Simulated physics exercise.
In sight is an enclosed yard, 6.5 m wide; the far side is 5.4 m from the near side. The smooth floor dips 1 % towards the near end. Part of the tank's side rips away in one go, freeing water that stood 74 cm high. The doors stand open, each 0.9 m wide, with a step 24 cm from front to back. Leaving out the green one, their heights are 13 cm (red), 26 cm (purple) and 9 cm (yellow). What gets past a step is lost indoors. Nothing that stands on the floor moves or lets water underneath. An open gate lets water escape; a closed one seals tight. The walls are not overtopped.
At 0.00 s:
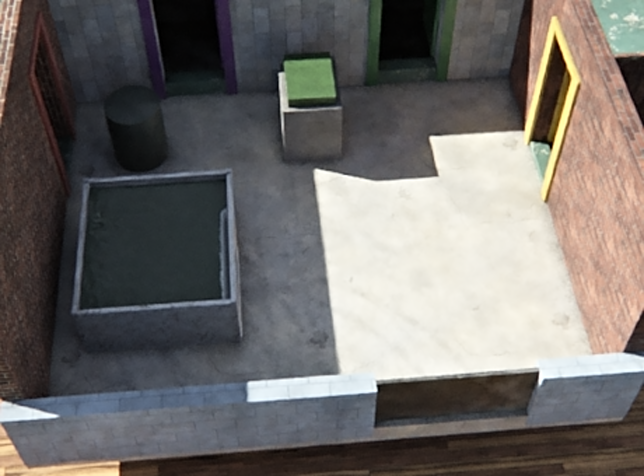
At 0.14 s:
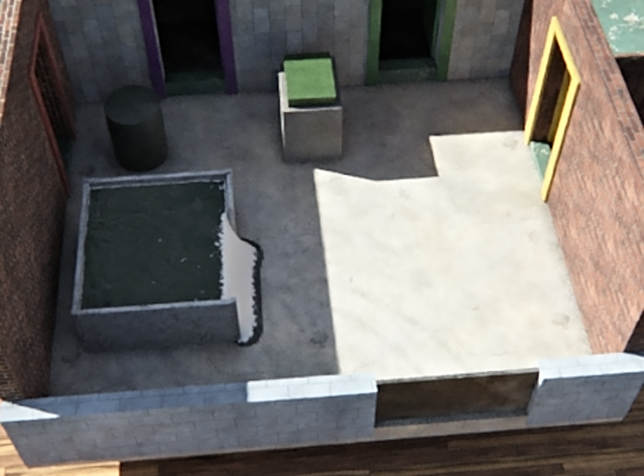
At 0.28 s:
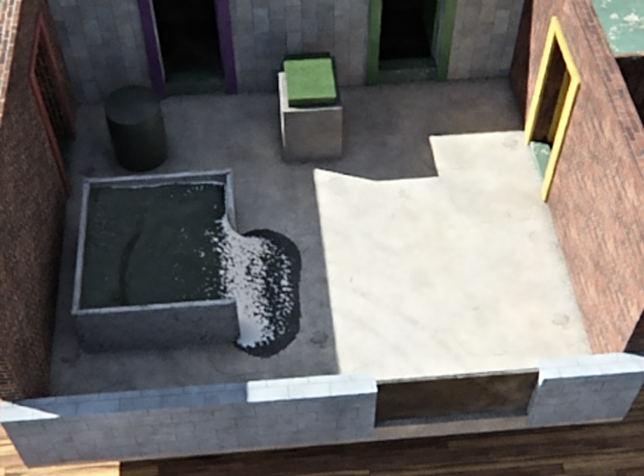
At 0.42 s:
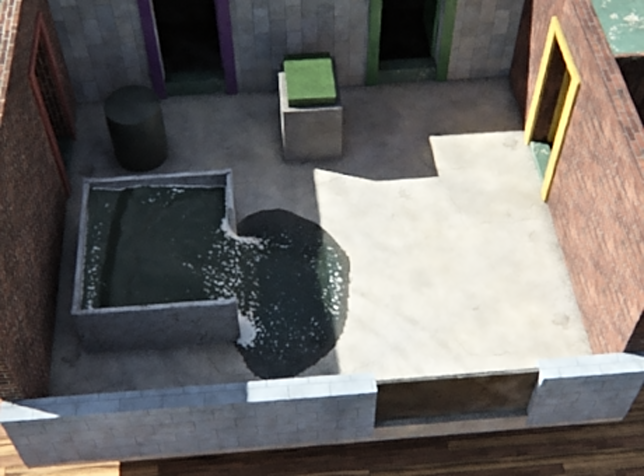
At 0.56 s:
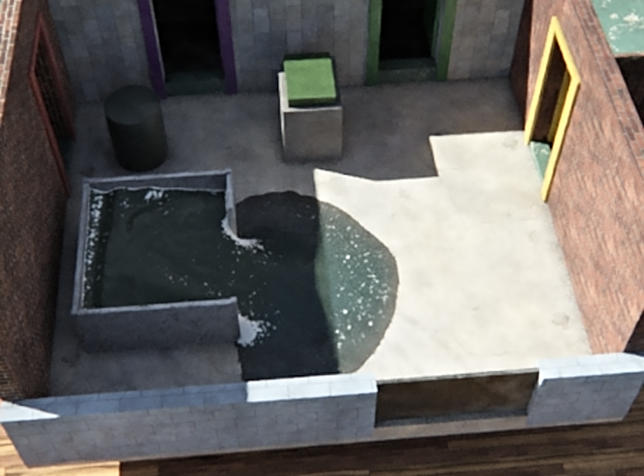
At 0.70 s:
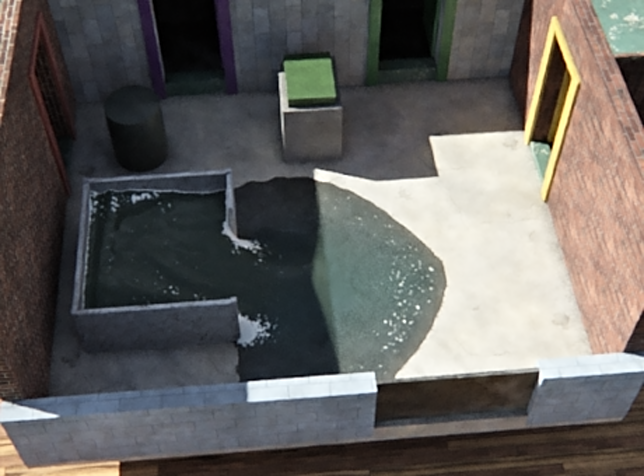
Walled yard with coloured doorways, water bursting through the right side of a tank and spreading across the floor into sunlight.
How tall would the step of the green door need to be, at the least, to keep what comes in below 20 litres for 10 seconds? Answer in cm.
Some 13.5 cm above the ground.
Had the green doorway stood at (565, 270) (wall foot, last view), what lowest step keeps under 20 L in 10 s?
About 23 cm.
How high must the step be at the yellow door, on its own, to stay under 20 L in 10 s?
Roughly 13.5 cm at yellow.
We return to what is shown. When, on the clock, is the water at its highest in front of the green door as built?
At about 5.0 s.
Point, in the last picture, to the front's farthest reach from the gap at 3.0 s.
At about (511, 83).
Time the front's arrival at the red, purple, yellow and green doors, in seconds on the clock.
Arrival: Red 7.0 s, purple 5.5 s, yellow 1.6 s, green 3.6 s.
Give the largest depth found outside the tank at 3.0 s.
Up to some 34 cm.
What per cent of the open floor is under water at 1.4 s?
Near 50 per cent is wet.
After 1.4 s water covers 50 % of the floor, deepest (35 cm) near (245, 302); it has not reached the green door.
After 3.0 s water covers 60 % of the floor, deepest (34 cm) near (524, 383); it has not reached the green door.
After 10.0 s water covers 95 % of the floor, deepest (14 cm) near (55, 340); 7 cm at the green door, 0 litres in over its 25 cm step.
At the green door as built, the water arrived by 3.6 s and peaked near 19 cm at 5.2 s.
With a step of 11.5 cm, 35 litres would have come in within the 10 s; with 15.5 cm, 8 litres. So under 20 litres takes about 13.5 cm.
